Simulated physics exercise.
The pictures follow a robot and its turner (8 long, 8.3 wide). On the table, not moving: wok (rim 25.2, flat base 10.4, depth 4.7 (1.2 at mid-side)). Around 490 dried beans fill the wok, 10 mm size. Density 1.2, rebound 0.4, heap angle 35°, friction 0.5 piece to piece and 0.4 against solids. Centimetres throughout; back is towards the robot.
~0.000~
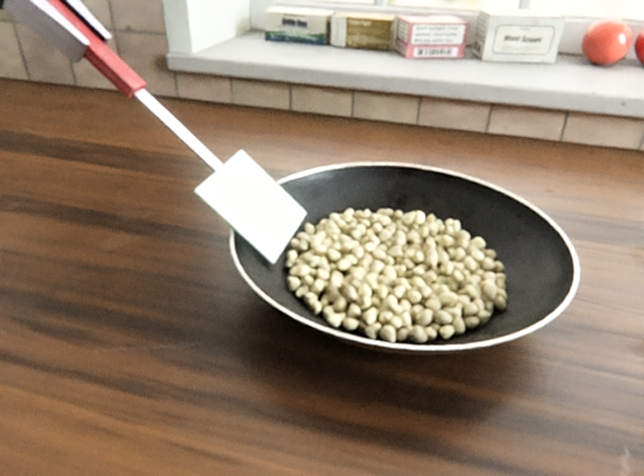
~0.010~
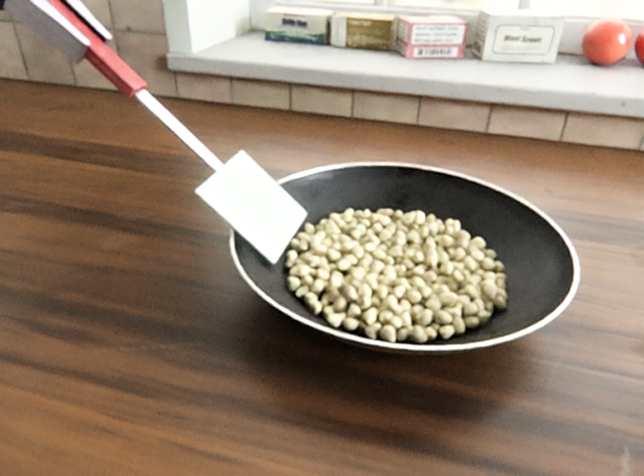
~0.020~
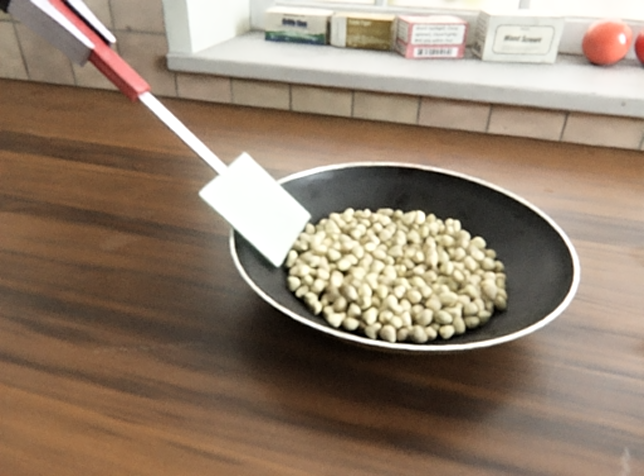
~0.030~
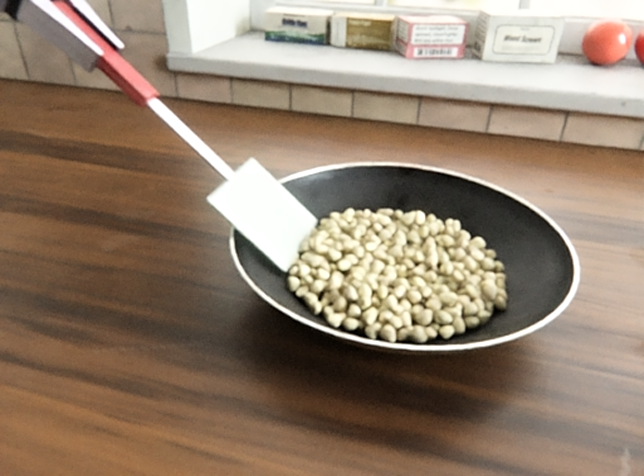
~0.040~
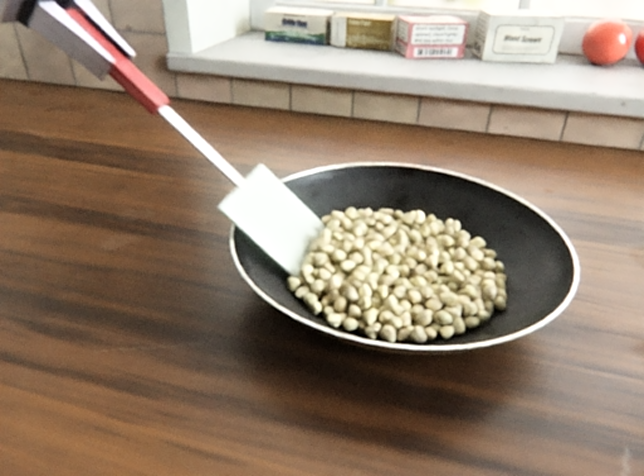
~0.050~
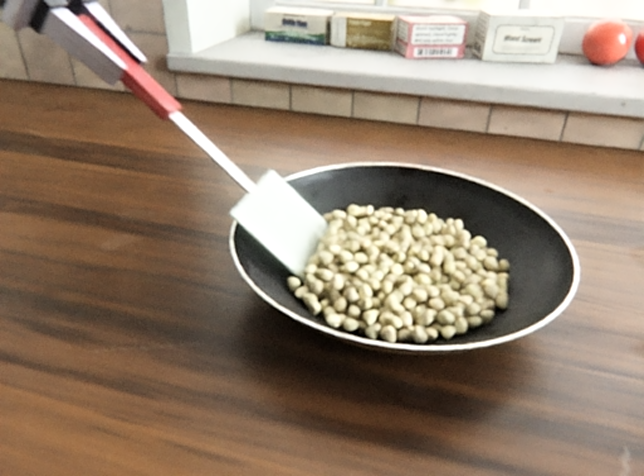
On a dark wooden counter below a windowsill with small boxes and tomatoes, a robot holds a white turner with a red handle at the left edge of a black wok of pale beans. The blade barely moves at first, then slides slightly right and down, nudging the nearest beans rightward.
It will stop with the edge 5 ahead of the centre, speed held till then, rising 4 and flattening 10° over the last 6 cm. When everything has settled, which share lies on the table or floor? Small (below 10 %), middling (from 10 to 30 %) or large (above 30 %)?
Share on the table or floor: Small (below 10 %).
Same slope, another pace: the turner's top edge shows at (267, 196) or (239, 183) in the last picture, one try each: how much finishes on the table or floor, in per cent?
Some 25 and 0 per cent.
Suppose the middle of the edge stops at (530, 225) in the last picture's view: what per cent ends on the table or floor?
Some 35 per cent.
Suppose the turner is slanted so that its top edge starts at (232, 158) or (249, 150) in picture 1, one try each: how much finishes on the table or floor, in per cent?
Some 5 and 5 per cent.
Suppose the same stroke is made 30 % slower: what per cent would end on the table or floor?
It would be near 0 per cent.
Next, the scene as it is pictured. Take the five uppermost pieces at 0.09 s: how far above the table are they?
Roughly 4 cm.
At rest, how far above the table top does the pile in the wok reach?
About 6.0 cm.
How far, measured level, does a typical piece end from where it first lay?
Roughly 5 cm.
By 0.09 s, sloping 41°, highest piece 4 above the table; 492 in the wok.
By 0.13 s, sloping 37°, highest piece 6 above the table; 492 in the wok.
By 0.35 s, sloping 31°, highest piece 6 above the table; 459 in the wok, 29 on the table or floor, 4 on the blade or in flight.
By 1.40 s, sloping 31°, highest piece 6 above the table; 459 in the wok, 33 on the table or floor.
Final count, 459 in the wok, 33 on the table or floor. That is 7 % on the table or floor.
